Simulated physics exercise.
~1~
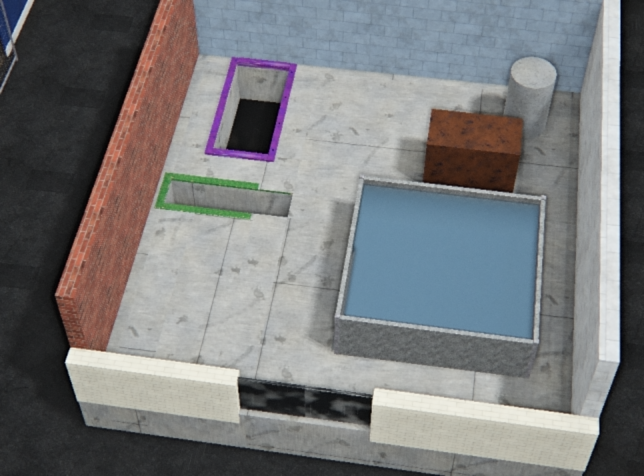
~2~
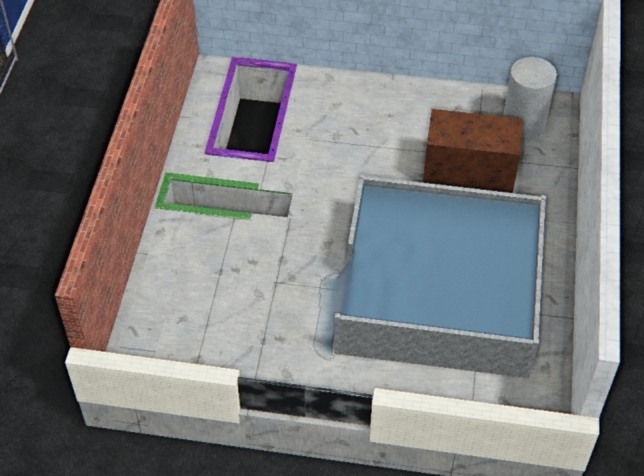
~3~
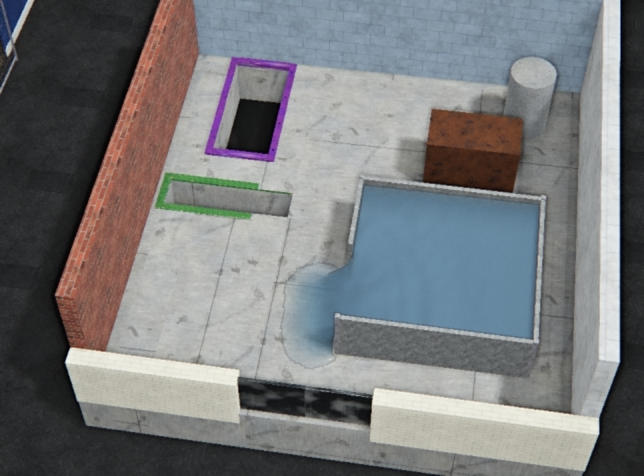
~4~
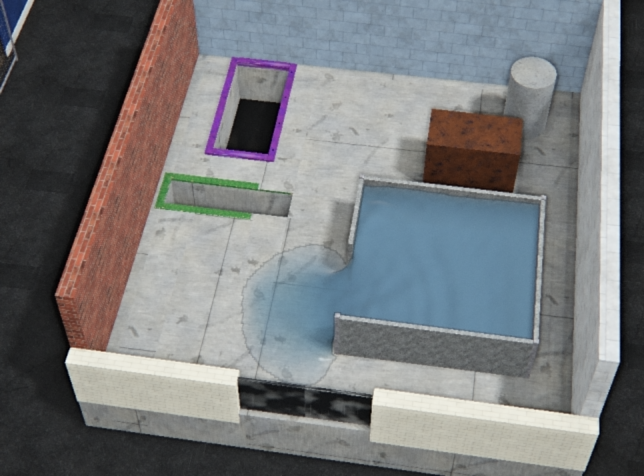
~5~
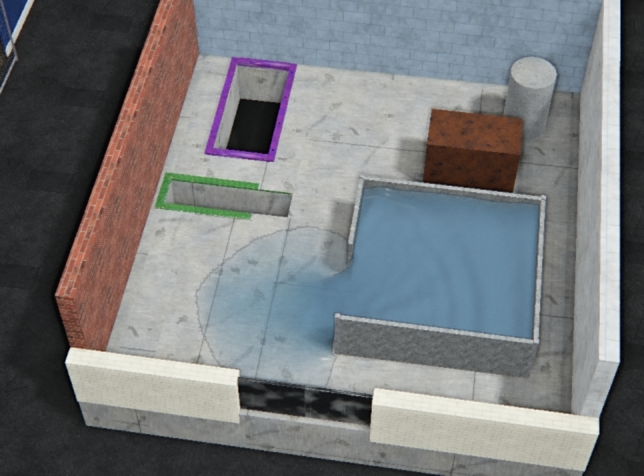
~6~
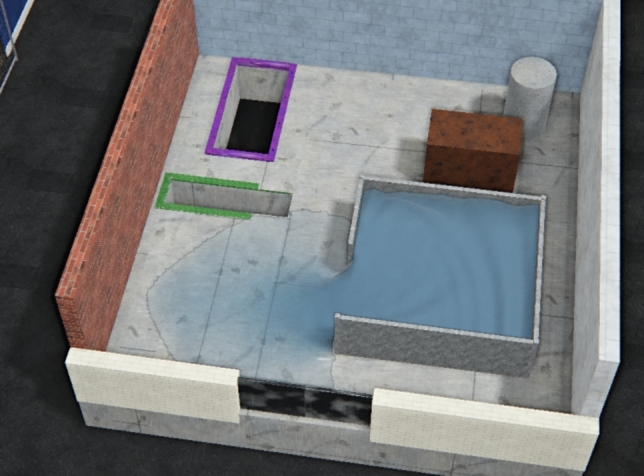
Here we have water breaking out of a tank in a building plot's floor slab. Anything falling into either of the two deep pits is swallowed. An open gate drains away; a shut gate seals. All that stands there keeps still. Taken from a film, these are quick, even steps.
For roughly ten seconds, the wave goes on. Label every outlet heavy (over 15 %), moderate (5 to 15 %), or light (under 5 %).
Labels: Gate - light, green pit - heavy, purple pit - light.
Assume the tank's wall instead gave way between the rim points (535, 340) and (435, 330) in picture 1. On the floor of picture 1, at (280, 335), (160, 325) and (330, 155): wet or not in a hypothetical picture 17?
Spot by spot: Soaked through, then soaked through, then unaffected.
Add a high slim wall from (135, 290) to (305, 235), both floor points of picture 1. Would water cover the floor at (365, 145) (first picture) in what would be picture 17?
The spot in question would be bone-dry.
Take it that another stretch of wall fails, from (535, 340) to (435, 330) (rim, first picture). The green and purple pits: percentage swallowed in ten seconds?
Approximately, green takes 25 % and purple takes 12 %.
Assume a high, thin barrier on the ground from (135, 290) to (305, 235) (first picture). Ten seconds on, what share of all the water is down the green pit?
Per cent: Green 4.
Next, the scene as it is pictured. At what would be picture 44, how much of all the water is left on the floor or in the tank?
Around 66 percent.
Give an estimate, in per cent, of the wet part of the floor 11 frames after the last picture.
Some 35 per cent.
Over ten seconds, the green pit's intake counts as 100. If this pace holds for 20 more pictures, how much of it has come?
I'd put it at 25 percent.
A moment on, water covers 30 % of the floor; the gate 0 %, the green pit 1 %, the purple pit 0 %.
Next, water covers 35 % of the floor; the gate 0 %, the green pit 3 %, the purple pit 0 %.
Then, water covers 40 % of the floor; the gate 0 %, the green pit 13 %, the purple pit 0 %.
Later, water covers 45 % of the floor; the gate 0 %, the green pit 33 %, the purple pit 1 %.
In the end, water covers 55 % of the floor; the gate 0 %, the green pit 53 %, the purple pit 1 %.
